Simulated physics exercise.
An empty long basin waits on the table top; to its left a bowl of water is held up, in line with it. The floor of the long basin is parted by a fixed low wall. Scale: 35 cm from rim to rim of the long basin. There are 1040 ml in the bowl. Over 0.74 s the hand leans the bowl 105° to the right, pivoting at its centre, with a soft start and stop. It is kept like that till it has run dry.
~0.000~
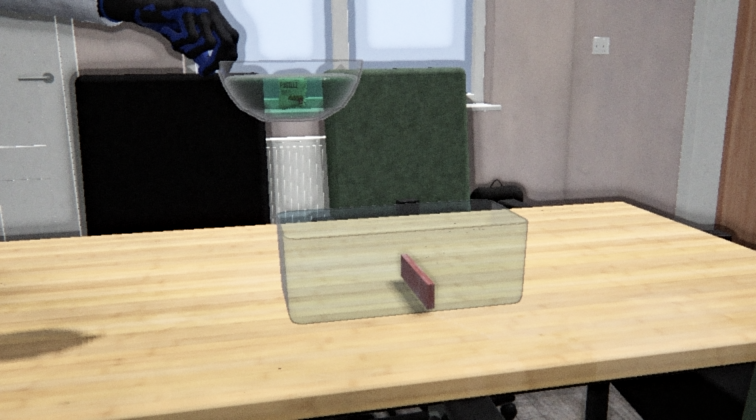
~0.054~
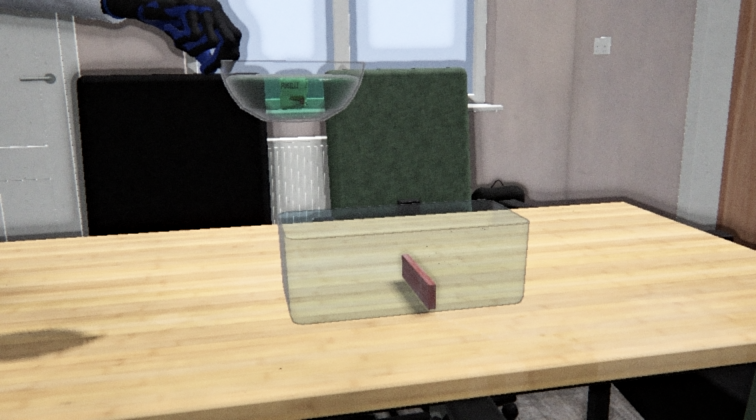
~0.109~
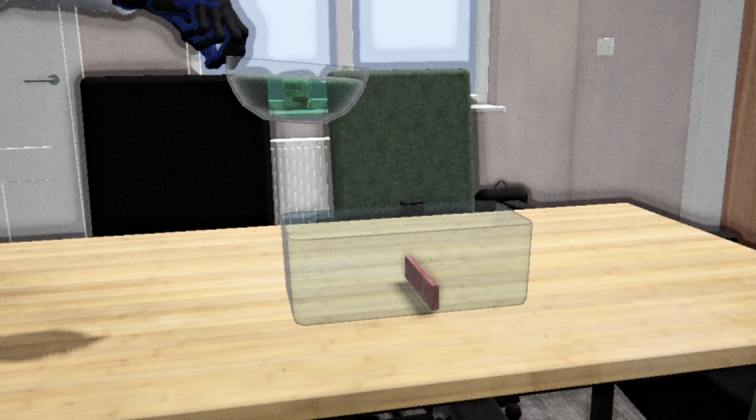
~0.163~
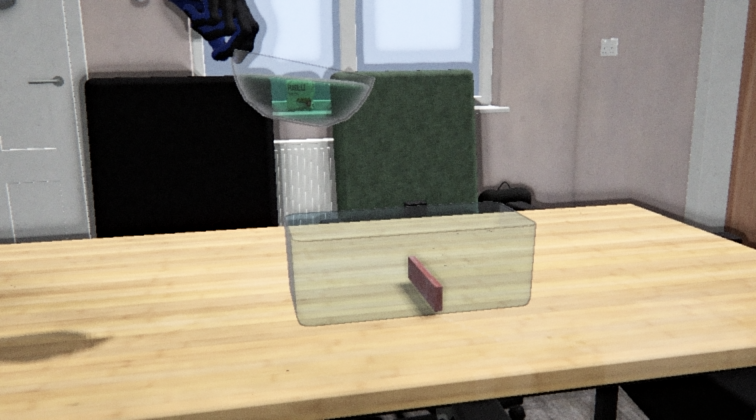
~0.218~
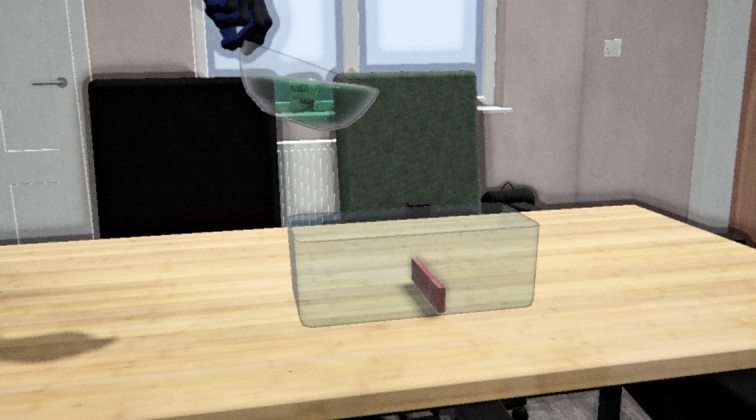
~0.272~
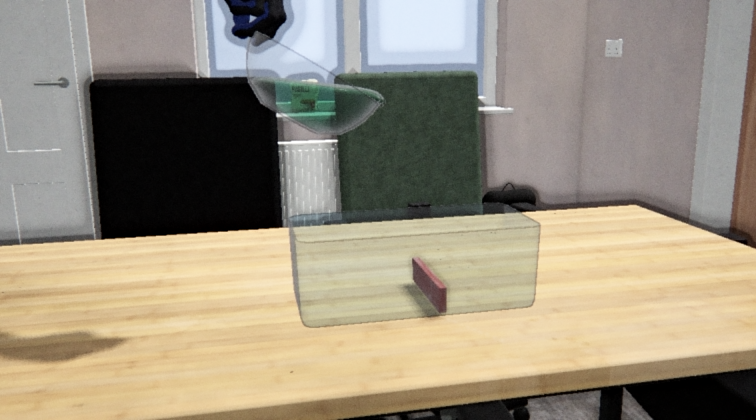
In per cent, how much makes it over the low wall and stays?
Roughly 33 per cent is past the wall.
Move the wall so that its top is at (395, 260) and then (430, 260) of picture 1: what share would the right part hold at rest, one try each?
In turn about 55 and 15 per cent.
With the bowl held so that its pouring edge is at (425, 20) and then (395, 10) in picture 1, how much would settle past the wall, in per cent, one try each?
First 60, then 55 per cent.
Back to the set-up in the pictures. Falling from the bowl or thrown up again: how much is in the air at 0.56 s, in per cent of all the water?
About 52 per cent.
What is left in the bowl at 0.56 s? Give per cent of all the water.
Near 10 in a hundred.
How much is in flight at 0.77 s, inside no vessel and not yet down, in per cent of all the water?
Some 9 per cent.
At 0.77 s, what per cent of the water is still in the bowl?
About 0 per cent.
After 0.56 s the tilt is 91° and 10 per cent is still to pour, 18 is left of the wall and 21 right of it.
After 0.77 s the tilt is 105° and 0 per cent is still to pour, 60 is left of the wall and 31 right of it.
After 1.00 s the tilt is 105° and 0 per cent is still to pour, 61 is left of the wall and 33 right of it.
After 1.24 s the tilt is 105° and 0 per cent is still to pour, 61 is left of the wall and 33 right of it.
In the end 61 per cent lies left of the wall, 33 right of it and 6 outside.
